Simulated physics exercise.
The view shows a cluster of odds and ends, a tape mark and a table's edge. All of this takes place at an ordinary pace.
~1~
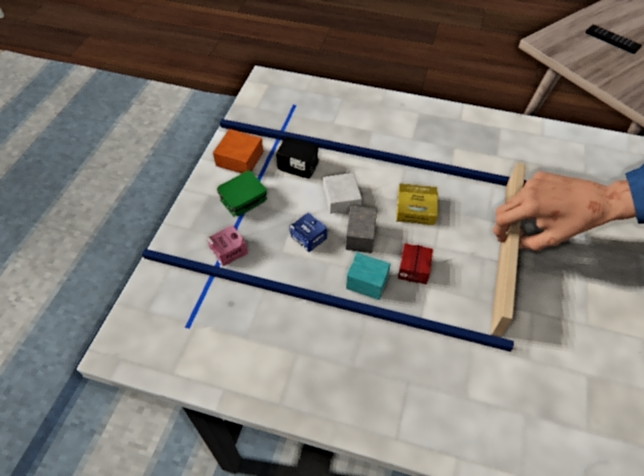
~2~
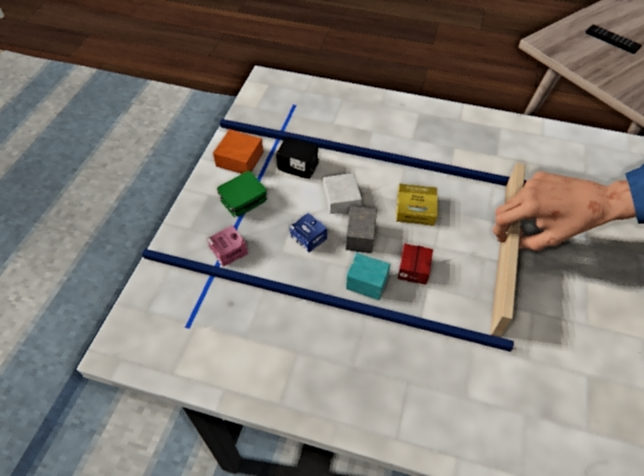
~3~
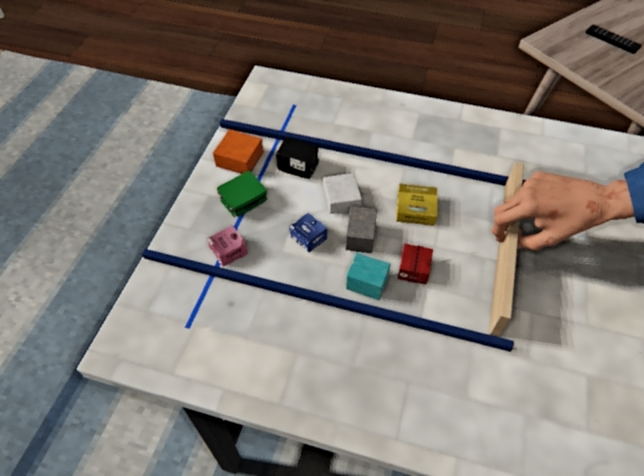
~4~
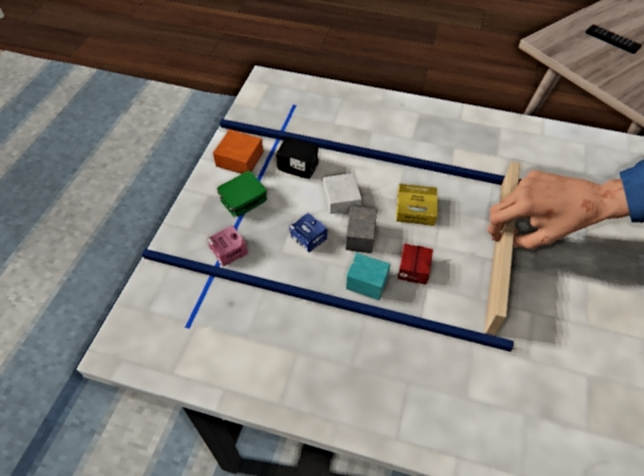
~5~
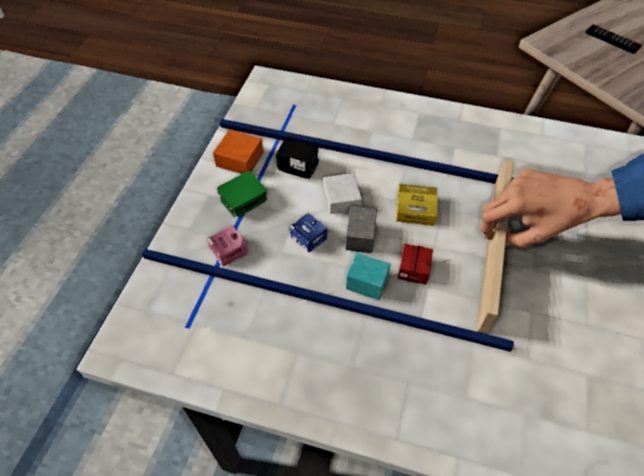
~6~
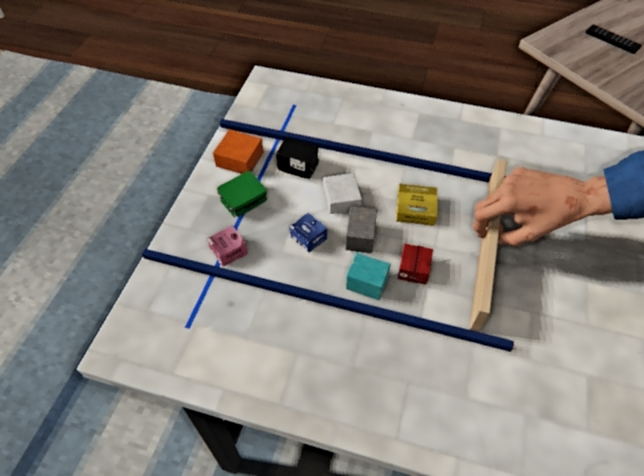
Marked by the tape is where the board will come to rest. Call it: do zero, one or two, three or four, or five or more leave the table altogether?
One or two.
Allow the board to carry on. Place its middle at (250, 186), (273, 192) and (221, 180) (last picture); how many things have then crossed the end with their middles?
In order of the places given, that's 1, 0 and 5.
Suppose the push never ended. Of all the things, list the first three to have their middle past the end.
Orange block, green case, white block.
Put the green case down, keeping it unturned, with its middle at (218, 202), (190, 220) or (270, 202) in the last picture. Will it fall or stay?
In turn it holds on; drops off; remains up.
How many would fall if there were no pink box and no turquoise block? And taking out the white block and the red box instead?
First try: 1 fallen; other try: 1.
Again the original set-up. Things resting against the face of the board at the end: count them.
Count: 4.
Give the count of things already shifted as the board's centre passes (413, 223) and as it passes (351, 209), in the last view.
First 2, then 7.
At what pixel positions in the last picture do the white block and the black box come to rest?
Listed in order, first is (209, 164) and the other is (231, 137).
Early on, none off yet; orange block at rest near (239, 153); green case at rest near (243, 195); pink box at rest near (228, 246).
Finally, the number that fall off is one or two; lost, orange block.
